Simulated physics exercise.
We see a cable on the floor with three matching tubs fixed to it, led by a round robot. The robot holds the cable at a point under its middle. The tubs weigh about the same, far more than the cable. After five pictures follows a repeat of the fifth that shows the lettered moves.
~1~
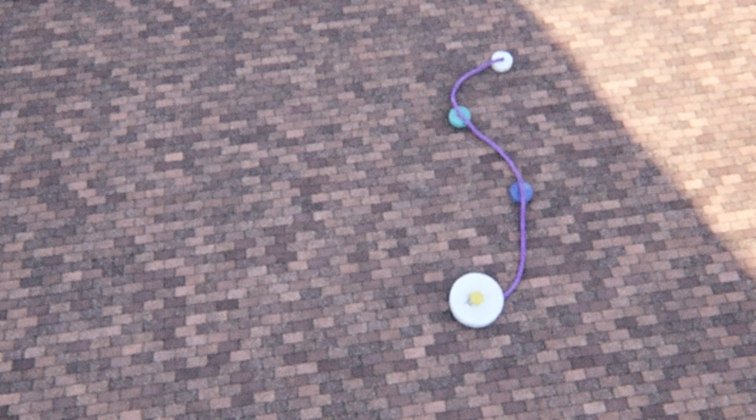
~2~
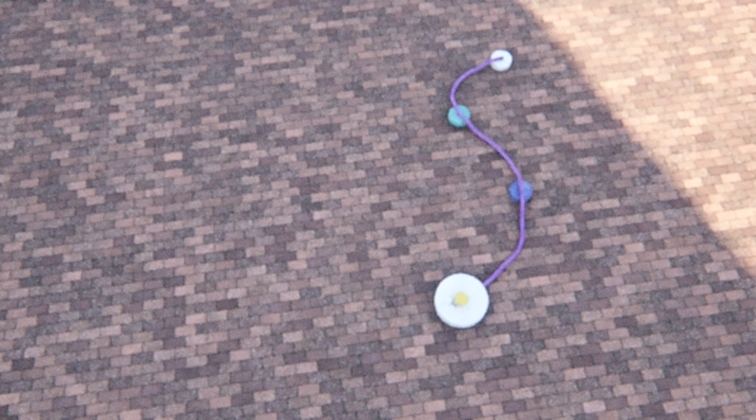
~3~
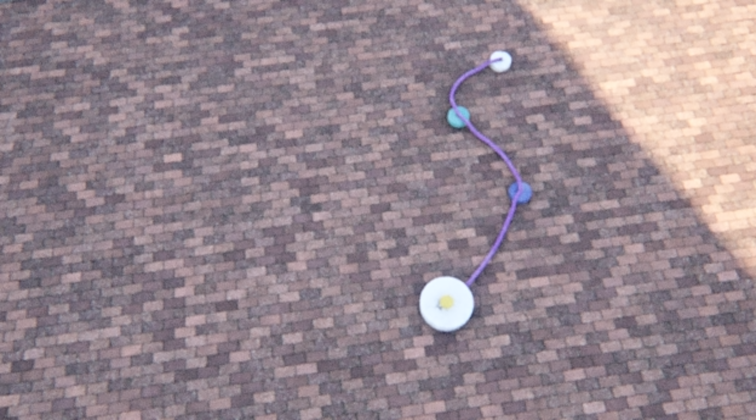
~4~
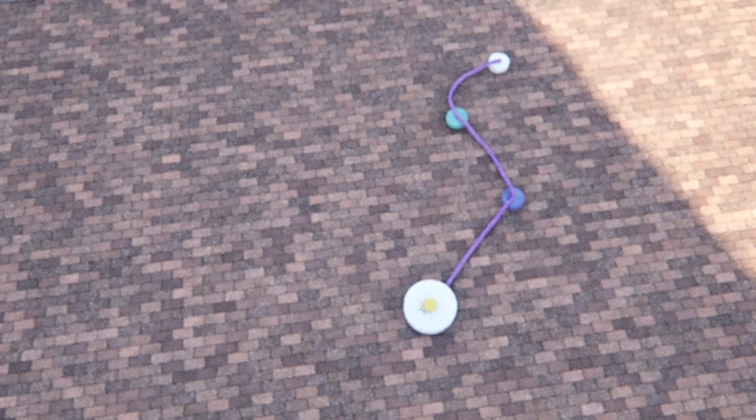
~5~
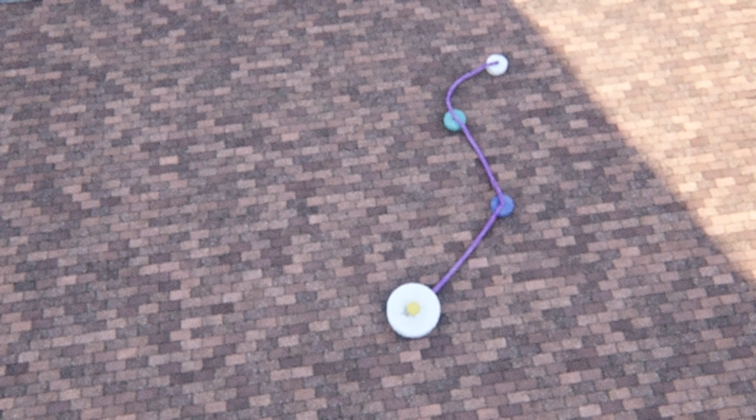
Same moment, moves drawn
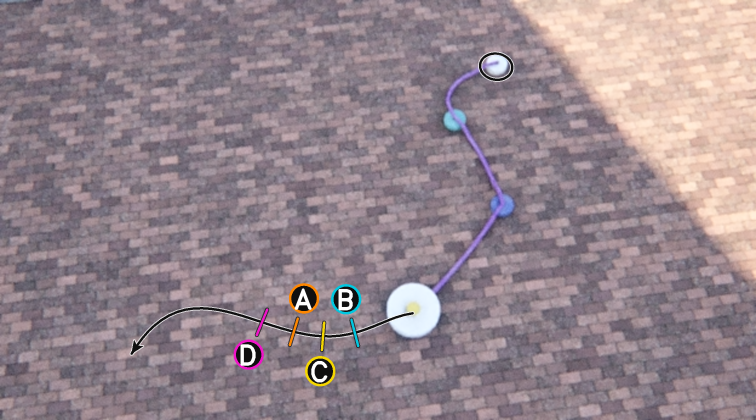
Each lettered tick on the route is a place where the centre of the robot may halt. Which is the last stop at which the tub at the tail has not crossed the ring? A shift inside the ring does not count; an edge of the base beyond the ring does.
Mark C.
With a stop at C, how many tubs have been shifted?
By then, two.
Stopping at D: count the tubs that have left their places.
Three.
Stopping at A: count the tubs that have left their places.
By then, three.
On the marked copy, A at (294, 332); B at (355, 333); C at (323, 336); D at (262, 322); the ring at (496, 67); the route from (413, 313) via (266, 323) to (132, 354).
Taking C. A third of the way, robot (383, 320); white tub (497, 64); turquoise tub (455, 120); blue tub (475, 214).
Two thirds of the way, robot (350, 332); white tub (497, 64); turquoise tub (455, 126); blue tub (441, 220).
When it is over, robot (322, 334); white tub (496, 65); turquoise tub (454, 135); blue tub (421, 226); the ringed tub at the far end is still in its ring.
As for the rest, A drags the last tub to (492, 72); B is safe but short; D drags the last tub to (487, 81).
